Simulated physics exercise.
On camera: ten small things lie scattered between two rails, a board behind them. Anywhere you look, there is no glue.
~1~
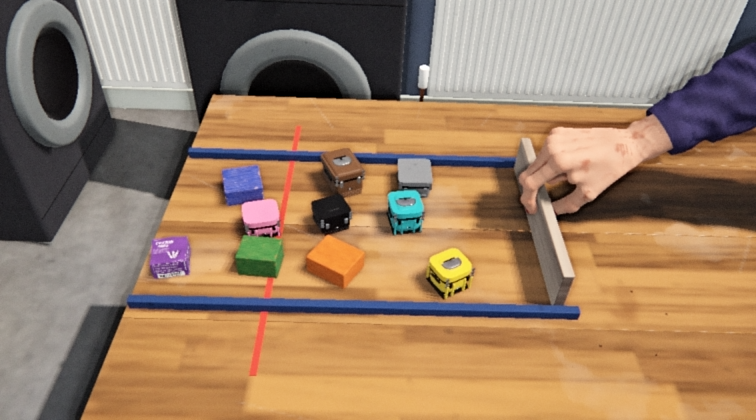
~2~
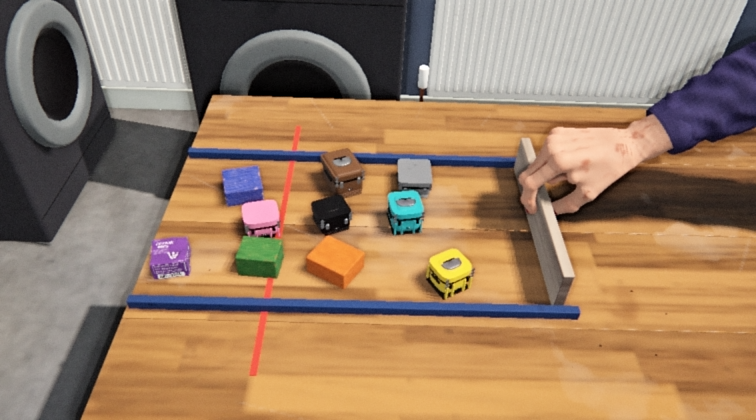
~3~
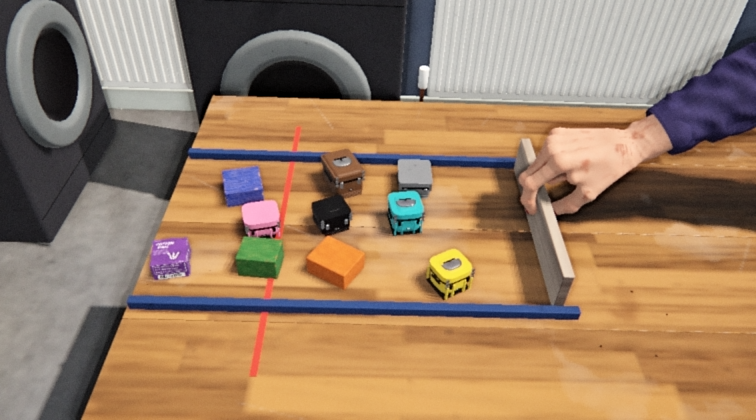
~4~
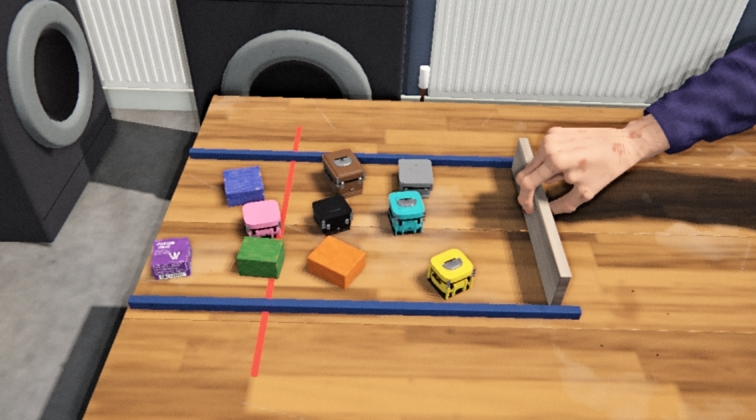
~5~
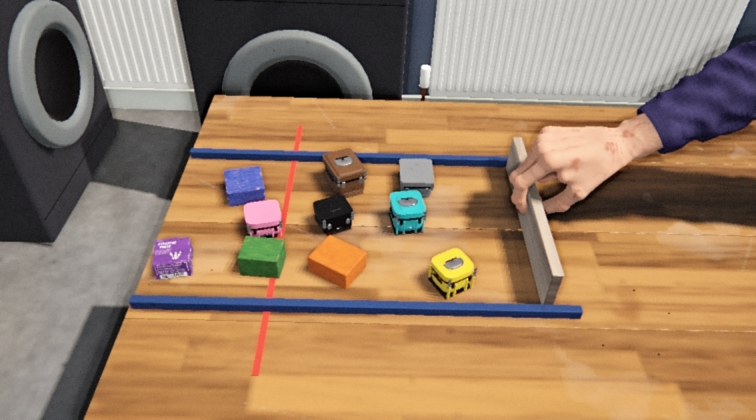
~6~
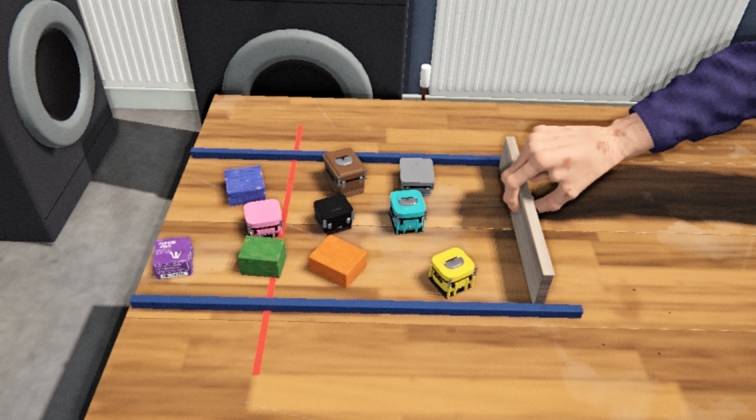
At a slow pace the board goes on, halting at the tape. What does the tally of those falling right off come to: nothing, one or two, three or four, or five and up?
It comes to one or two.
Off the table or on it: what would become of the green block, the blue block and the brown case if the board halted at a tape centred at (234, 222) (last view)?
Green block goes off, blue block goes off, brown case stays put.
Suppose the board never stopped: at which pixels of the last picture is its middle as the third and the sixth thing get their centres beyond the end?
At roughly (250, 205), then roughly (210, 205).
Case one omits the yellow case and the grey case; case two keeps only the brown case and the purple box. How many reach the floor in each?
Going first to second: 0 and 0.
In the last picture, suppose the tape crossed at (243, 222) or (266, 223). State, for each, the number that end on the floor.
Floor count: 3; 1.
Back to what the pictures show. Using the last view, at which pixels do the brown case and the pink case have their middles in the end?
The brown case finishes at (243, 167); the pink case finishes at (202, 224).
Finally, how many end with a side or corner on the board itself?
I count 3 of them.
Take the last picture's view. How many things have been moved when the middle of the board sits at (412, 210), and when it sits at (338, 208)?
The number moved is 3 and then 8.
Early on, none off yet; purple box at rest near (174, 257); blue block at rest near (245, 186); pink case at rest near (264, 220).
Finally, the number that fall off is one or two; lost, purple box.
